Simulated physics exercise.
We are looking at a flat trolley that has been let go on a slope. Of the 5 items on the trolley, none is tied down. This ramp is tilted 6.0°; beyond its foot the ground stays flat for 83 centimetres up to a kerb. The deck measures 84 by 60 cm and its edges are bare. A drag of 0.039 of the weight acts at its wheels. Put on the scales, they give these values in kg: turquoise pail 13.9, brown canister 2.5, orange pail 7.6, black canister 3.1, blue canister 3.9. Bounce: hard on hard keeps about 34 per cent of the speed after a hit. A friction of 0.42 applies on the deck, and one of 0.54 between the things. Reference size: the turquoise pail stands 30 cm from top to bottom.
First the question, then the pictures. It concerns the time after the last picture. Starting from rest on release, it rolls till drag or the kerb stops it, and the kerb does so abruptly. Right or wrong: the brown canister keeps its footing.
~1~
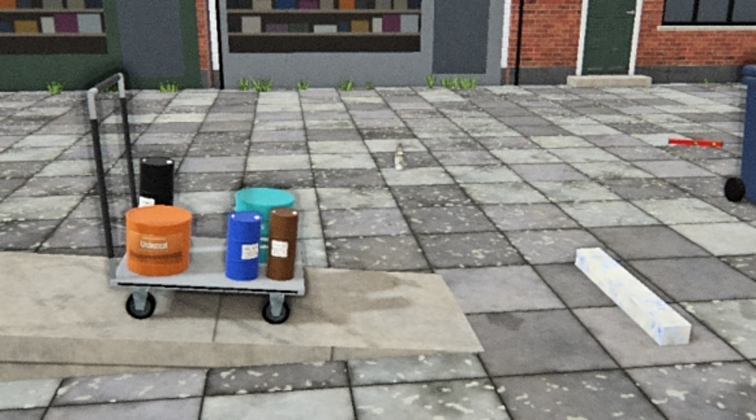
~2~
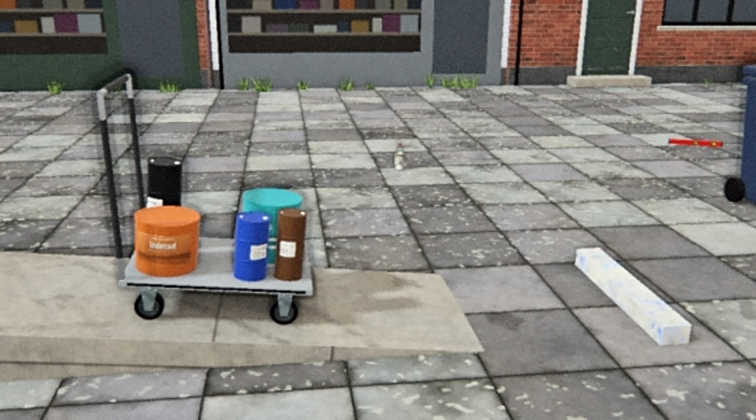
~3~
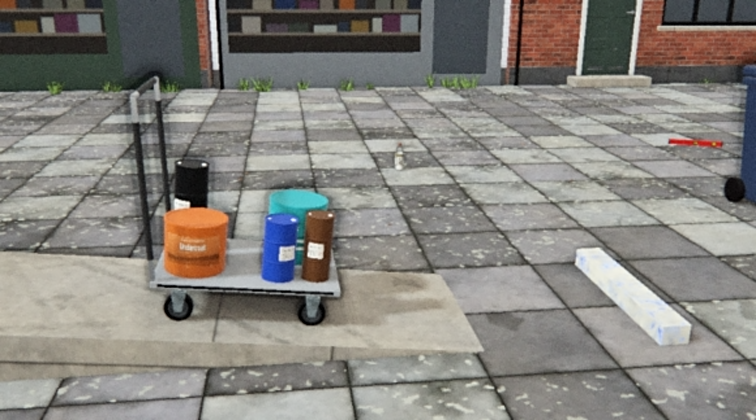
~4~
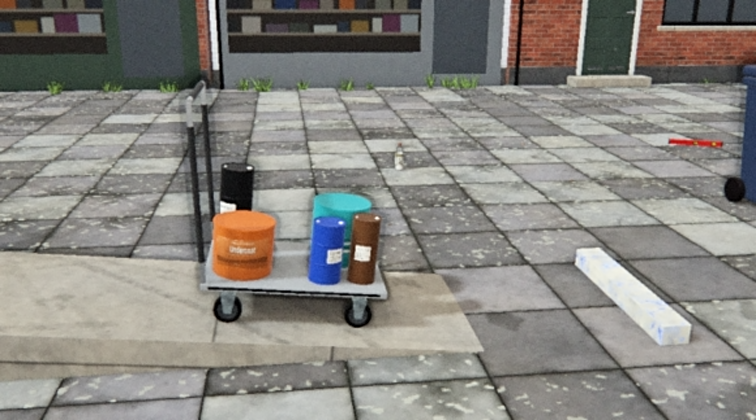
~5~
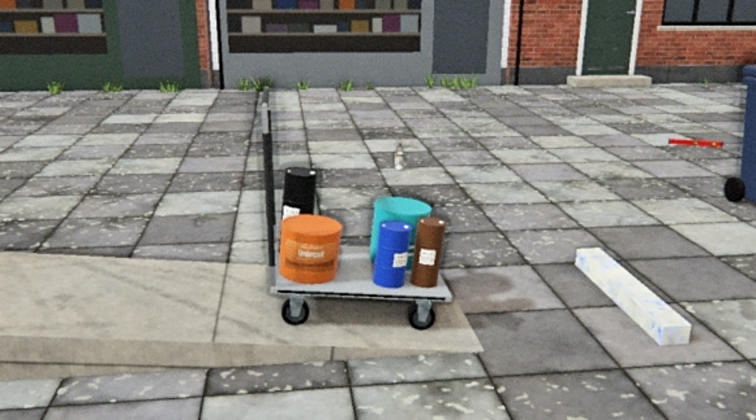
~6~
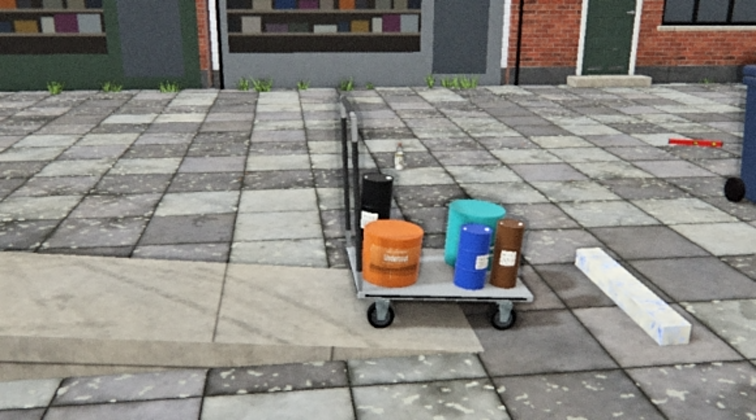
Wrong.
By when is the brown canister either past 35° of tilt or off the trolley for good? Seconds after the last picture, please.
Answer: Near 0.7 s.
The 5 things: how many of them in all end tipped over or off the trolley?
In all, 1.
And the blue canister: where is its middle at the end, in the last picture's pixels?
Near (617, 253).
Then, 0.60 s later than the last frame, trolley at the kerb; brown canister 5 cm from its spot near (636, 248); black canister 5 cm from its spot; blue canister 5 cm from its spot.
Then, 0.70 s later than the last frame, trolley at the kerb; brown canister rocked 9° off its seat near (647, 247); black canister rocked 5° off its seat; blue canister 11 cm from its spot.
Then, 1.10 s later than the last frame, trolley at the kerb; brown canister now off the trolley; black canister rocked 12° off its seat; turquoise pail 13 cm from its spot.
When it is over, off the trolley and tipped over, brown canister; not toppled but over 10 cm from the start, turquoise pail, orange pail and blue canister; black canister within 10 cm of the start. End places, in pixels of the last picture, brown canister near (682, 290).
